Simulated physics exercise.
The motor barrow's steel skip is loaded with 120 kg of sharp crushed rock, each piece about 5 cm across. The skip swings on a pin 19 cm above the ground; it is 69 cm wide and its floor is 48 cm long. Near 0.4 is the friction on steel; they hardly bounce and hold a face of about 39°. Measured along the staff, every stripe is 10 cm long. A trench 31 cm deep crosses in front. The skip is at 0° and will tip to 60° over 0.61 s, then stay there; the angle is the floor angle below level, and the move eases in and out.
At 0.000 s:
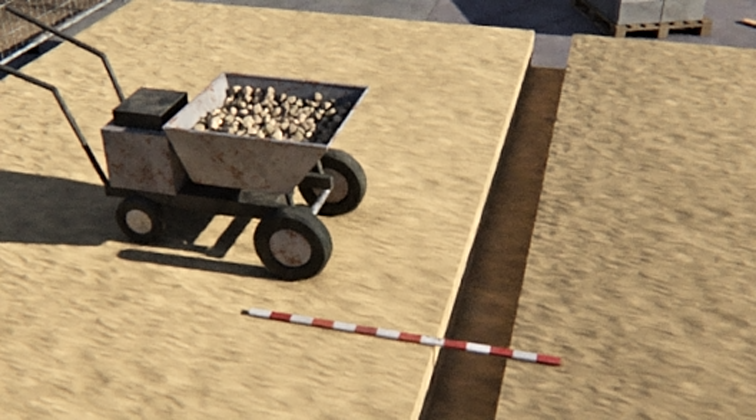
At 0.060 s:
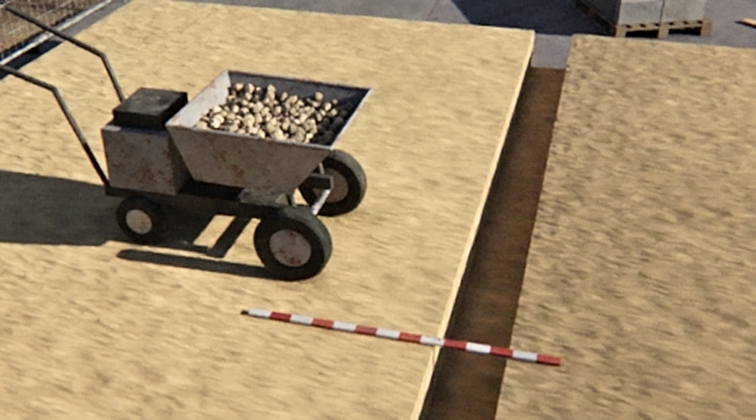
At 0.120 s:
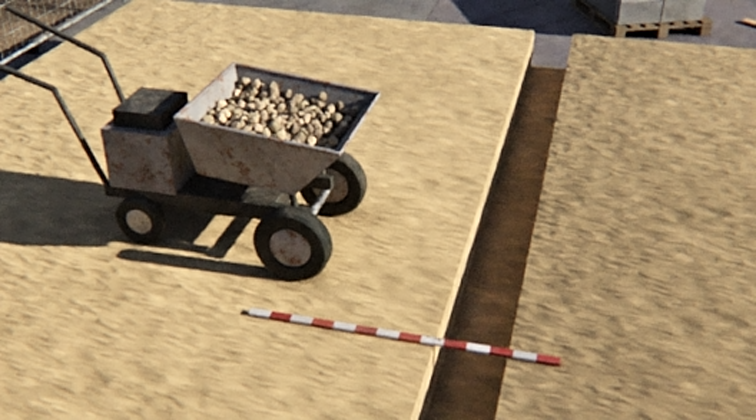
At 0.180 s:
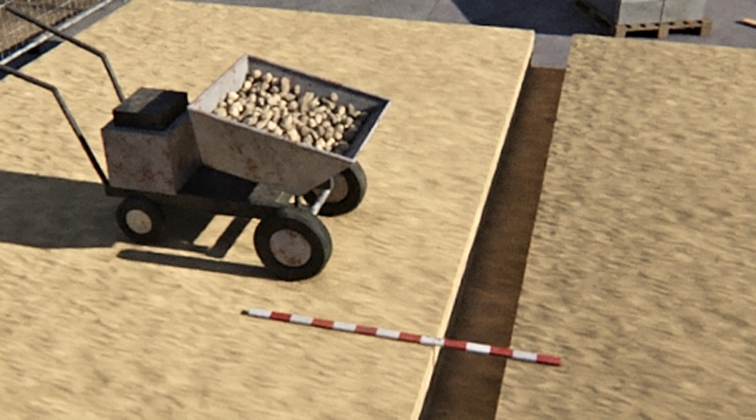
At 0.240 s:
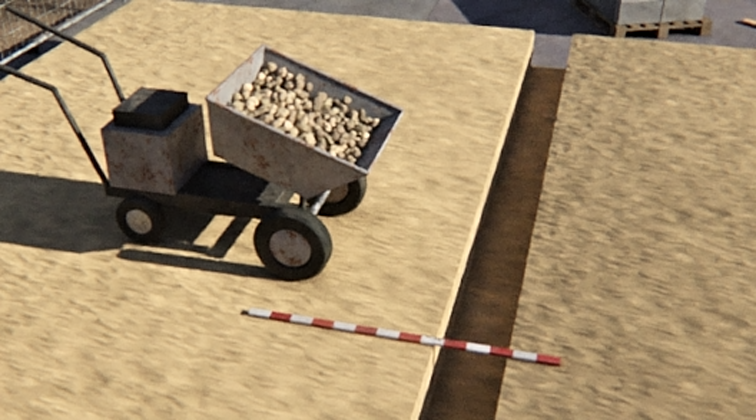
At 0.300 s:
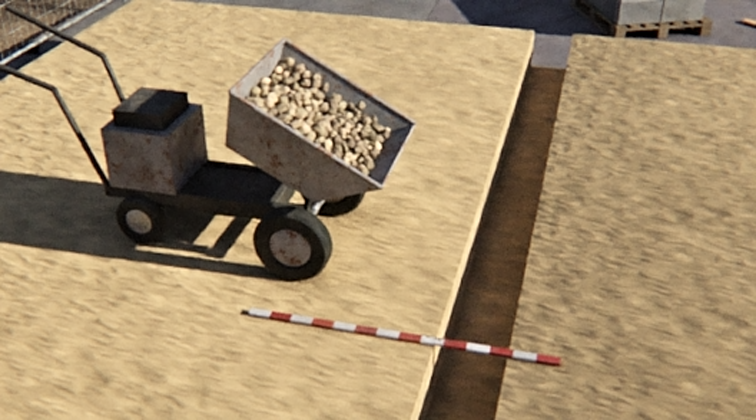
The steel skip on a parked motor barrow, loaded with pale stones, tilted forward to the right, slowly at first and then more steeply, its back end rising while the wheels stayed still.
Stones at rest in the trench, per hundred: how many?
Approx. 32 %.
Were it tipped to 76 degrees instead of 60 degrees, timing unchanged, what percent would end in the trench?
It would come to about 70 percent.
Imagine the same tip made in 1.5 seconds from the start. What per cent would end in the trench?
15 per cent.
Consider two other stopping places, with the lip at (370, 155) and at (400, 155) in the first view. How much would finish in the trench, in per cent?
It comes to about 30 and 15 in a hundred.
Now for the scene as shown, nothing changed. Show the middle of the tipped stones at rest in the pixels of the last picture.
Around (488, 315).
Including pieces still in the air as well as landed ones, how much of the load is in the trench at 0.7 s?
About 0 per cent by then.
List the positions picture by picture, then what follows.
In the first frame, the skip is at 0°, its lip at (328, 148); the top of the load is at (285, 105).
The second frame shows lip at (331, 149), floor tilted 2°, highest stones at (271, 101); the stones move at 0.3 m/s on average.
In the third frame, the skip is at 6°, its lip at (340, 154); the top of the load is at (261, 98); the stones move at 0.7 m/s on average.
In the fourth frame, the skip is at 13°, its lip at (353, 162); the top of the load is at (256, 92); the stones move at 1.0 m/s on average.
In the fifth frame, the skip is at 21°, its lip at (368, 174); the top of the load is at (263, 84); the stones move at 1.2 m/s on average.
The sixth frame shows lip at (382, 188), floor tilted 29°, highest stones at (278, 76); the stones move at 1.3 m/s on average.
After 0.5 s the floor is at 51°; 100 % in the skip; the foremost stones are at (393, 195).
After 0.7 s the floor is at 60°; 95 % in the skip, 4 % short of the trench, 1 % in the trench; the foremost stones are at (462, 268).
After 1.1 s the floor is at 60°; 65 % in the skip, 9 % short of the trench, 25 % in the trench, 1 % past the trench; the foremost stones are at (551, 290).
After 3.0 s the floor is at 60°; 59 % in the skip, 9 % short of the trench, 32 % in the trench, 1 % past the trench; the foremost stones are at (585, 290).
